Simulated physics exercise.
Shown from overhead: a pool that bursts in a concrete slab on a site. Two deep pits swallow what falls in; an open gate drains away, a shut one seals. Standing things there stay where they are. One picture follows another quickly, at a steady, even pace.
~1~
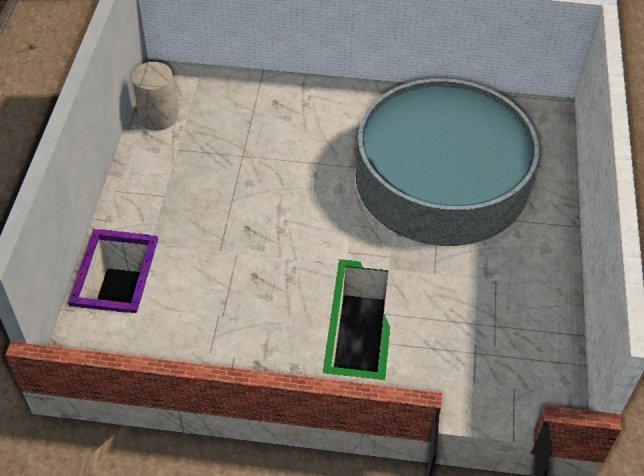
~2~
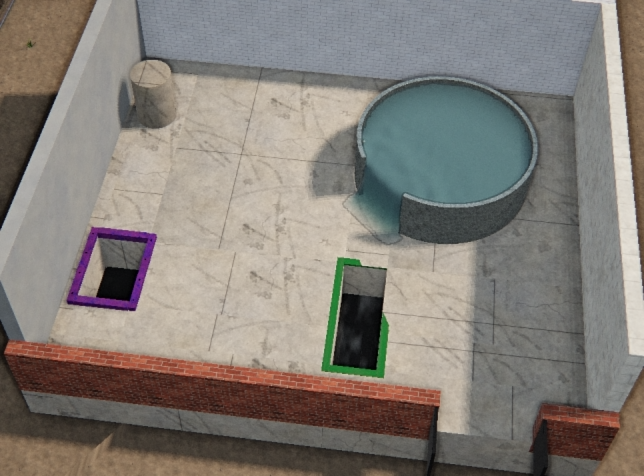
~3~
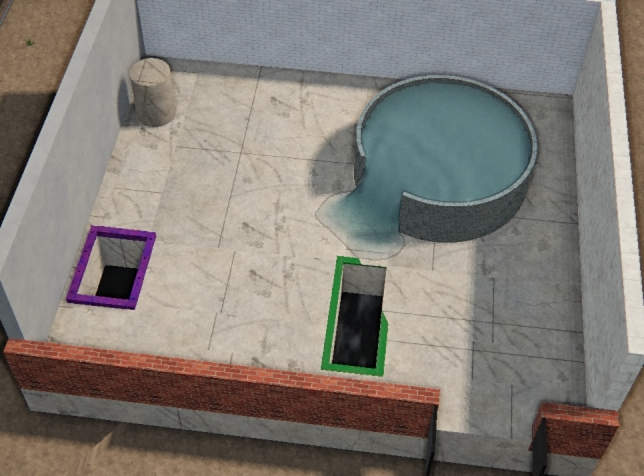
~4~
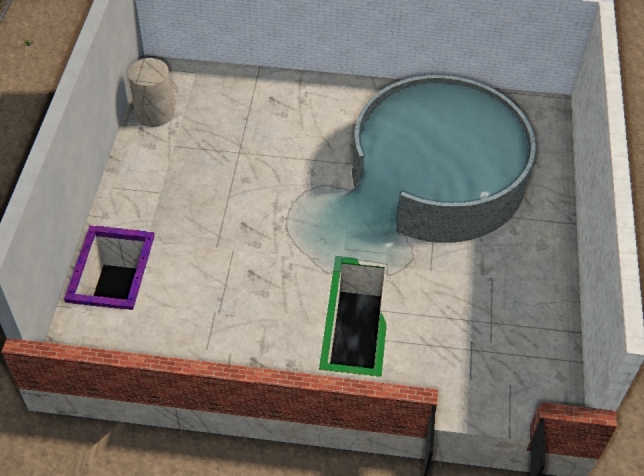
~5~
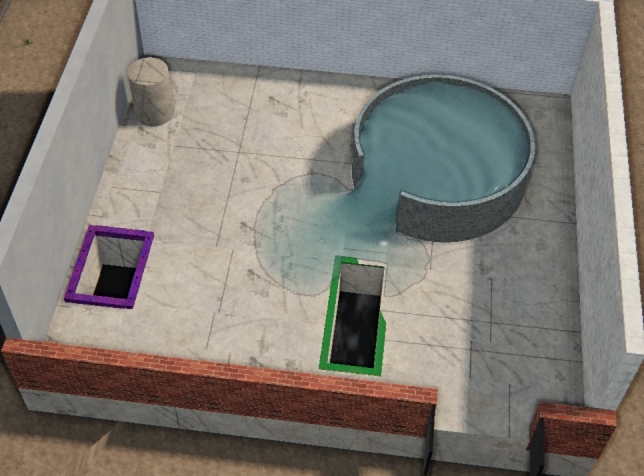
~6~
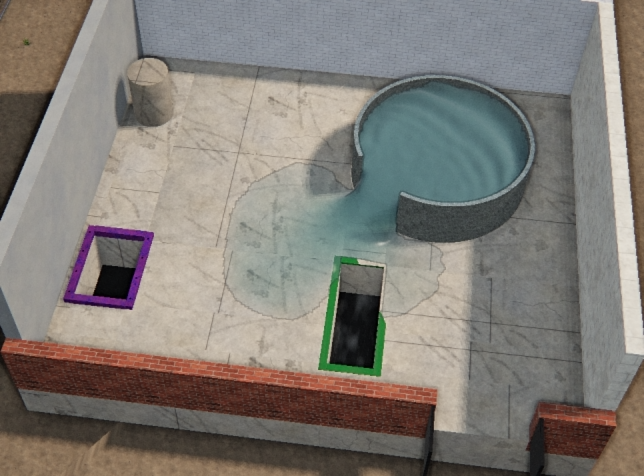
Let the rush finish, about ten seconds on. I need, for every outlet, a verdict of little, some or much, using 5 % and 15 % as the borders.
Verdicts: Gate, little; purple pit, much; green pit, much.
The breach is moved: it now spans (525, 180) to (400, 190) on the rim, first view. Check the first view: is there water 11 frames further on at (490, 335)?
Submerged.
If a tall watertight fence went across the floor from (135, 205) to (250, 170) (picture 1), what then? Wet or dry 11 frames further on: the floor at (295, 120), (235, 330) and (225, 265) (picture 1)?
Going one after another, I'd say kept clear of the flood, then reached by the flood, then reached by the flood.
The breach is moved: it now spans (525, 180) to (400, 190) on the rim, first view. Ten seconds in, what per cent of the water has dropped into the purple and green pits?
Purple 0 %, green 25 %.
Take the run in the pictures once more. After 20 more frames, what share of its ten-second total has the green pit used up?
Share at that point: Roughly 50 %.
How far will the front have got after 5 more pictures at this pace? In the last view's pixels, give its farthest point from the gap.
(86, 363).
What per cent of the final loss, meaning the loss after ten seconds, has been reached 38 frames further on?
I'd put it at 75 per cent.
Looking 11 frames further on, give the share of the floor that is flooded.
Estimate: Some 40 in a hundred.
A moment on, water covers 30 % of the floor; the gate 0 %, the purple pit 0 %, the green pit 4 %.
Next, water covers 40 % of the floor; the gate 0 %, the purple pit 2 %, the green pit 8 %.
Then, water covers 45 % of the floor; the gate 0 %, the purple pit 8 %, the green pit 11 %.
Later, water covers 55 % of the floor; the gate 0 %, the purple pit 15 %, the green pit 16 %.
In the end, water covers 80 % of the floor; the gate 0 %, the purple pit 19 %, the green pit 22 %.
